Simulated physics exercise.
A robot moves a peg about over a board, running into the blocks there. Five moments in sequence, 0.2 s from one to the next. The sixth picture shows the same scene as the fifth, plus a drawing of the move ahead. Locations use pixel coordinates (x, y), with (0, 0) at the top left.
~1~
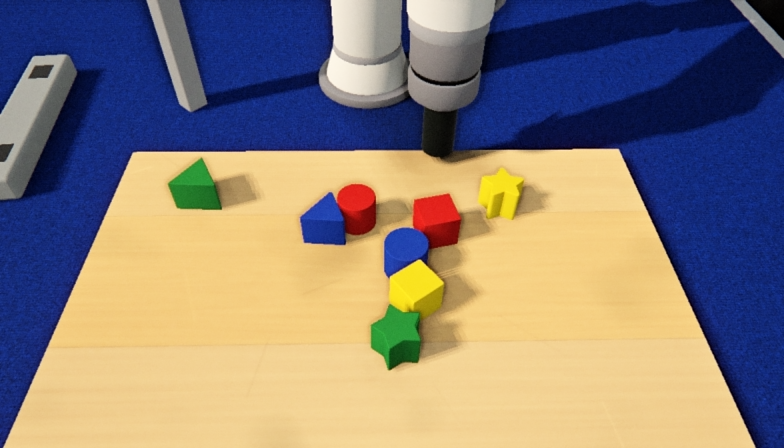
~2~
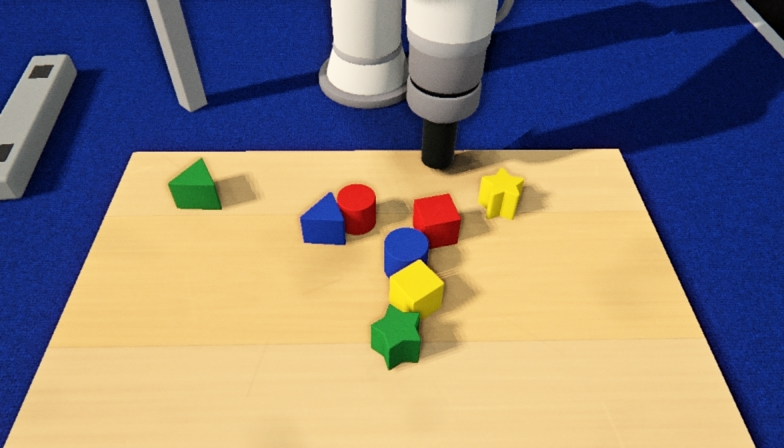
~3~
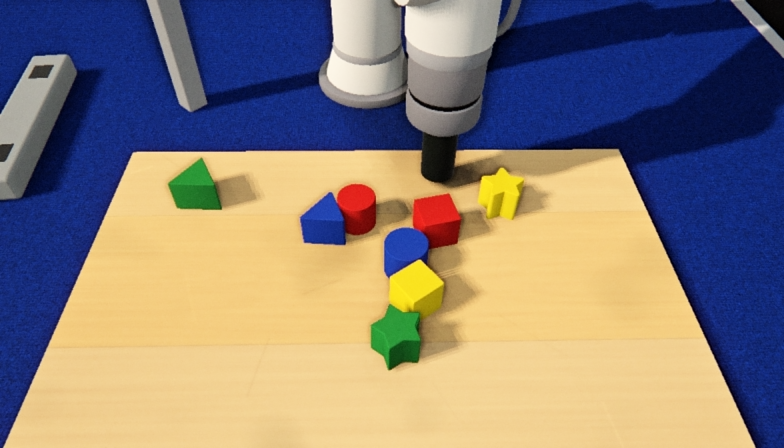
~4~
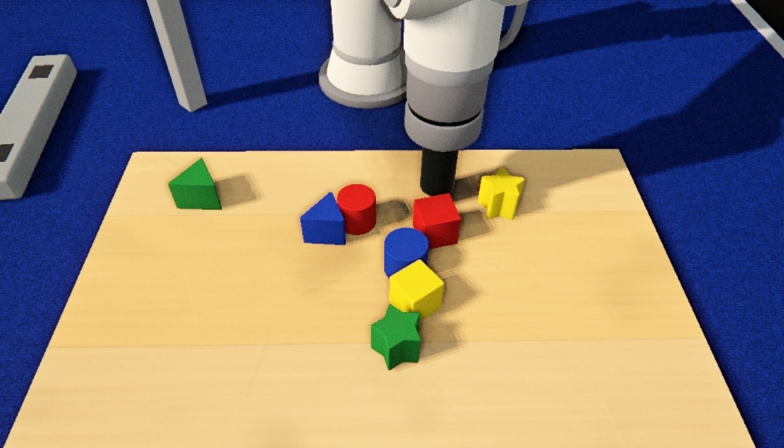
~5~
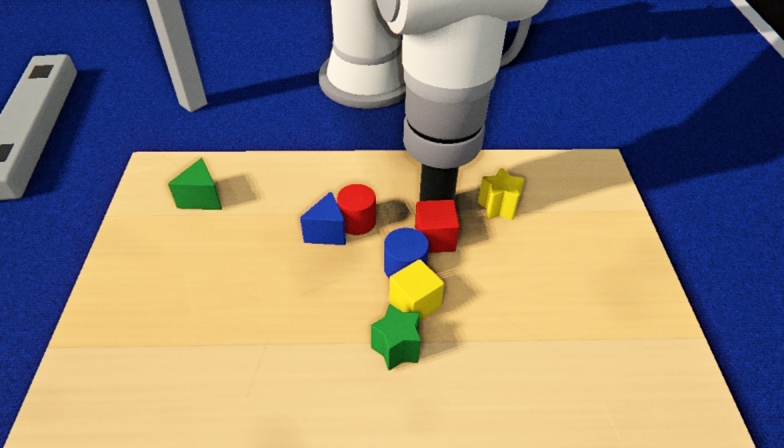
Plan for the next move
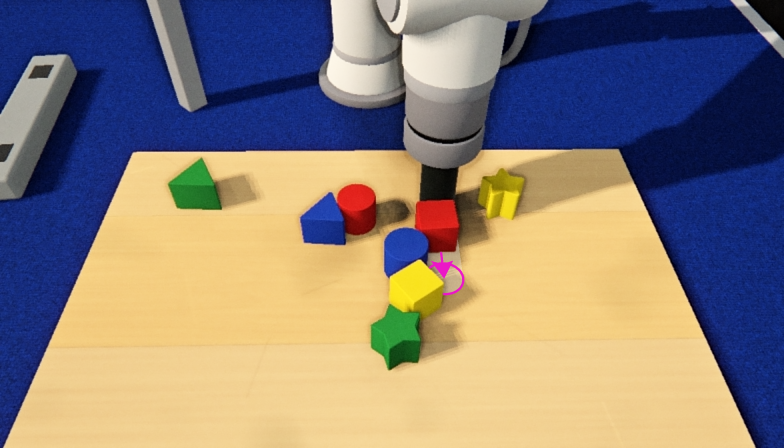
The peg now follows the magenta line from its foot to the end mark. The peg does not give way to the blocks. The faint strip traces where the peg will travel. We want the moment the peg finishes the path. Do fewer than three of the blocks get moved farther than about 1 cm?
No, I don't think so.
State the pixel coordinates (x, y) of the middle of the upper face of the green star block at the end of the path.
About (389, 347).
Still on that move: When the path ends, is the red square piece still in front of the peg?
Short answer: Yes.
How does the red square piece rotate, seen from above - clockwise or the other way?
The sense of turning is clockwise.
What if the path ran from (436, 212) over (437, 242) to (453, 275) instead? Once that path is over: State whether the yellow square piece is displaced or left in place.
The block moves away from its spot.
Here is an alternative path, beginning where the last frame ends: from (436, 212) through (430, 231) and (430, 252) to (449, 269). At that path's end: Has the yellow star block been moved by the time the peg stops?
No.
The line goes in a line from (436, 212) to (444, 278).
On the path given first. Halfway along, peg (441, 234); blue disc (391, 254); red square piece (438, 249), turned 20° clockwise.
At the end, peg (445, 269); green star block (389, 347), turned 15° clockwise; blue disc (390, 255); yellow square piece (406, 312), turned 15° anticlockwise; red square piece (429, 283), turned 45° clockwise.
